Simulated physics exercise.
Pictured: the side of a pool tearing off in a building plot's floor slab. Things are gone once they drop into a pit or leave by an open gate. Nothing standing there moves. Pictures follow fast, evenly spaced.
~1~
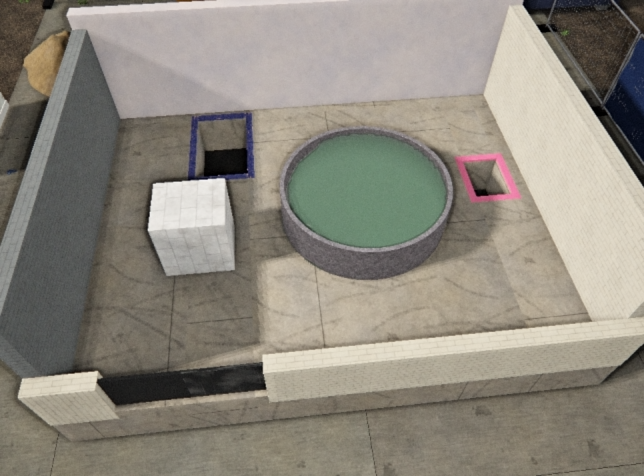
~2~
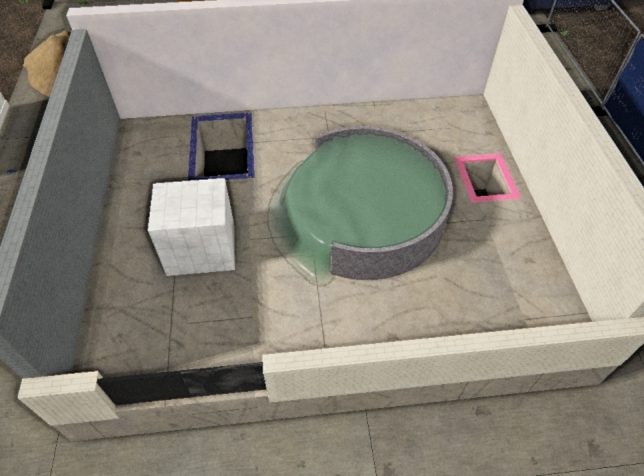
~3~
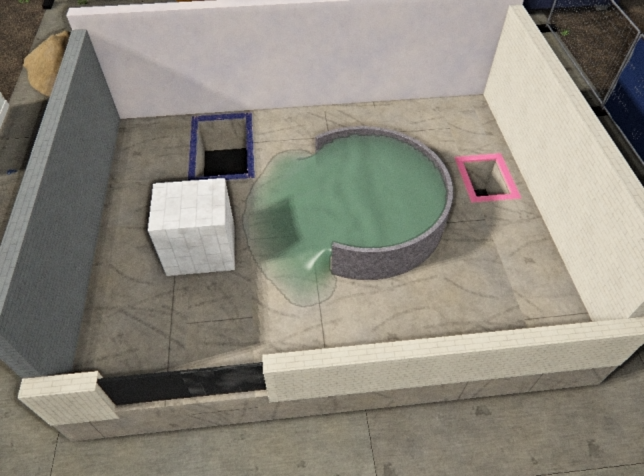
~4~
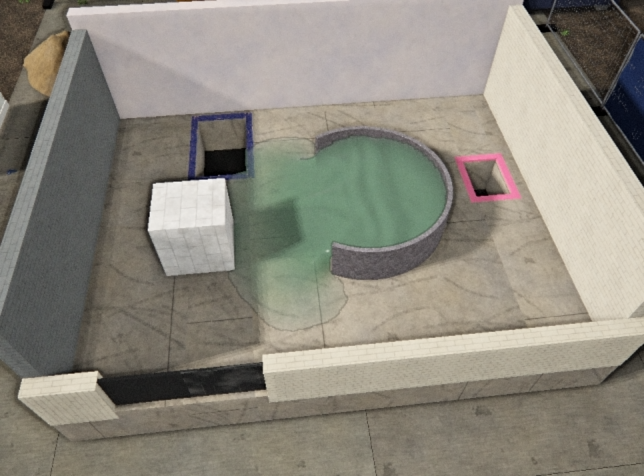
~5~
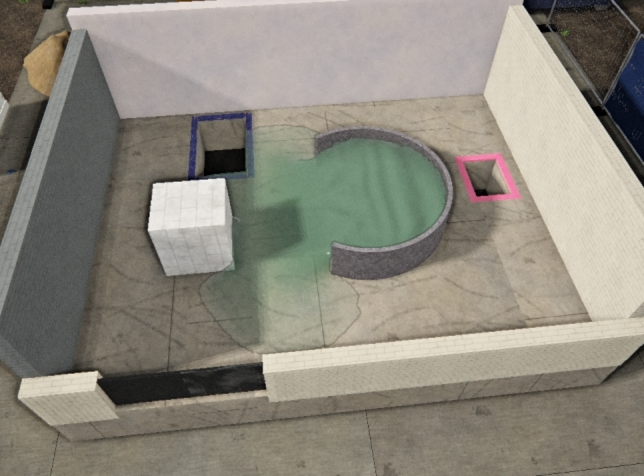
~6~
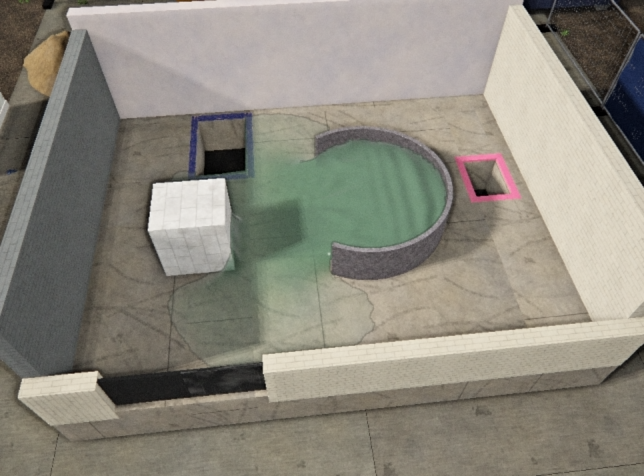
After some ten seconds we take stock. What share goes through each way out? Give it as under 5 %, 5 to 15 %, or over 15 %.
Shares - through the gate, under 5 %; through the pink pit, under 5 %; through the blue pit, over 15 %.
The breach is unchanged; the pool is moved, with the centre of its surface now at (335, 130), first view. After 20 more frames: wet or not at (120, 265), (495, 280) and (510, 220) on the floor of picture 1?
In order: Inundated, then unflooded, then unflooded.
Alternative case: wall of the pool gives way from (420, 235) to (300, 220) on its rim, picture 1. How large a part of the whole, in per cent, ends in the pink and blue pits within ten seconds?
Per cent: Pink 14, blue 20.
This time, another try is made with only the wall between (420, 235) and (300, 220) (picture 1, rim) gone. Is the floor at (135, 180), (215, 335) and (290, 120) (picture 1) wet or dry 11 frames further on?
Point 1: Unwetted; point 2: Inundated; point 3: Unwetted.
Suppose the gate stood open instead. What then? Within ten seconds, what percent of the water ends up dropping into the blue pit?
Share into the blue pit: 40 %.
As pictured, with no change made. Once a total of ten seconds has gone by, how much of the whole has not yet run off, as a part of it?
My estimate is some 44 percent.
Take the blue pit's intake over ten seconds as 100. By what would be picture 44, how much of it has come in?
Share at that point: Close to 70 in a hundred.
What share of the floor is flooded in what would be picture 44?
It works out to about 75 in a hundred.
A moment on, water covers 40 % of the floor; the gate 0 %, the pink pit 0 %, the blue pit 7 %.
Next, water covers 45 % of the floor; the gate 0 %, the pink pit 0 %, the blue pit 14 %.
Then, water covers 55 % of the floor; the gate 0 %, the pink pit 0 %, the blue pit 23 %.
Later, water covers 75 % of the floor; the gate 0 %, the pink pit 0 %, the blue pit 39 %.
In the end, water covers 90 % of the floor; the gate 0 %, the pink pit 2 %, the blue pit 55 %.
